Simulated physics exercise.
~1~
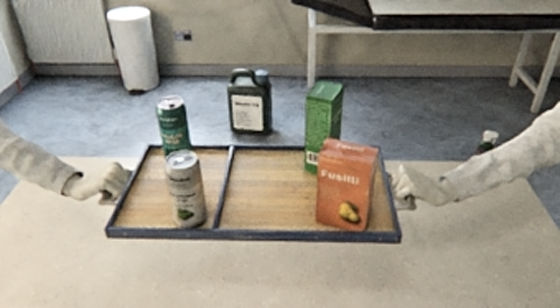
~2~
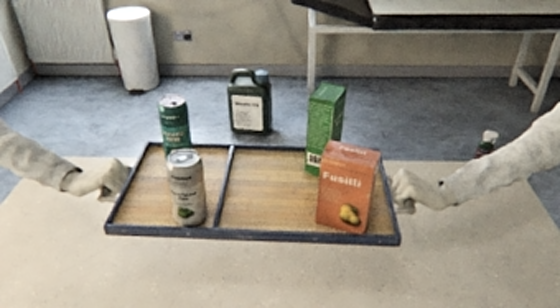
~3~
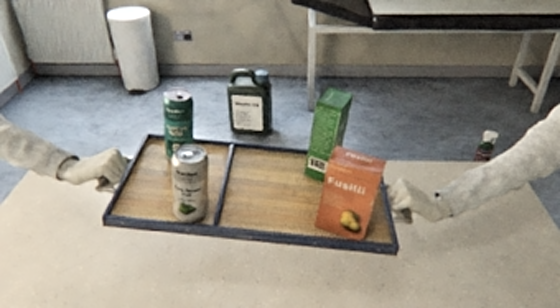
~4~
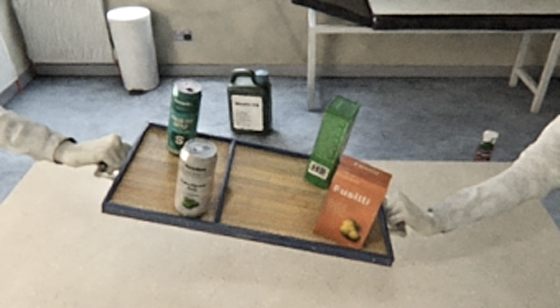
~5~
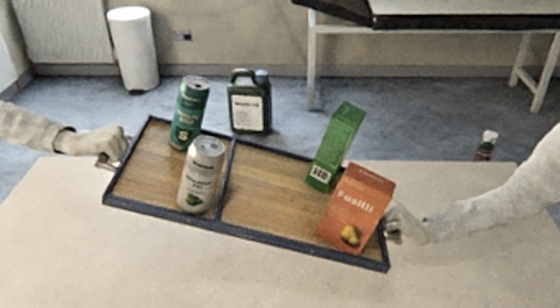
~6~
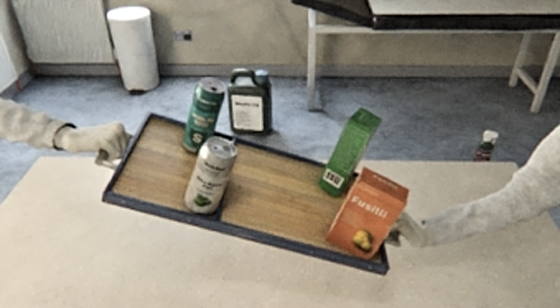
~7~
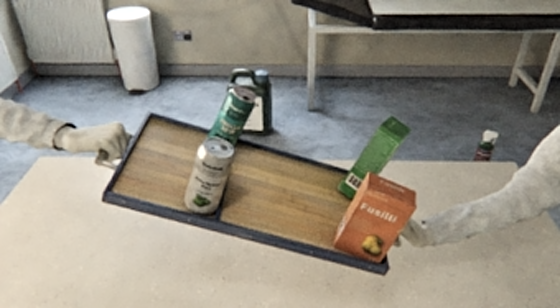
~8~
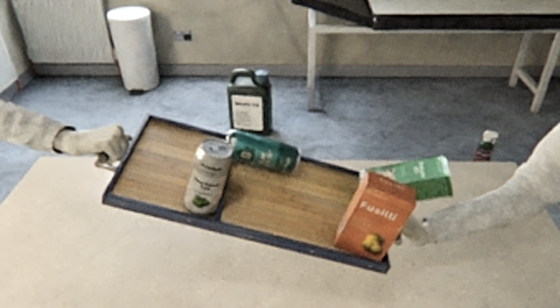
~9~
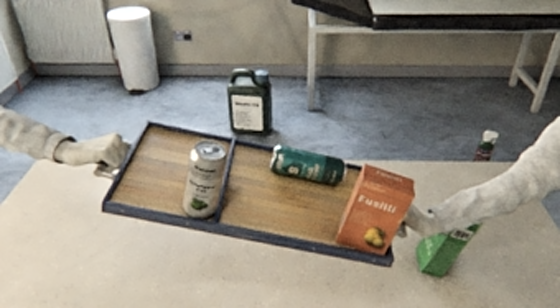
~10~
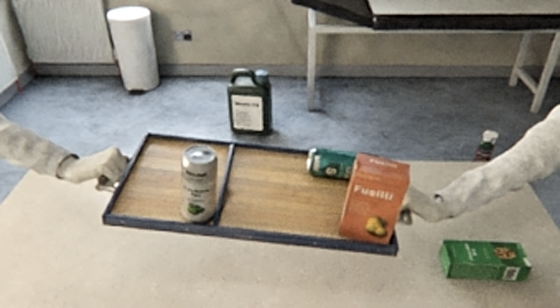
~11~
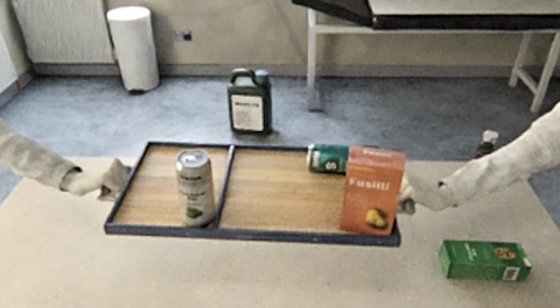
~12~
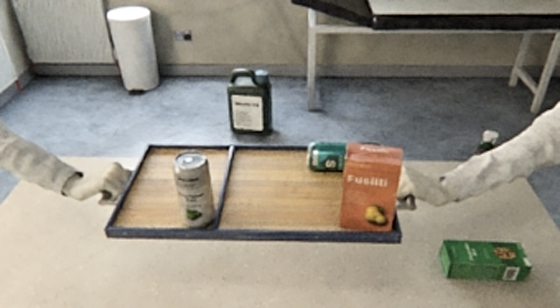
In a room with a pale table, two gloved hands tilt a tray down to the right, and a green carton slides off the edge onto the table while a turquoise can topples and rolls; the tray levels with the can lying behind an upright orange packet and a white can standing.
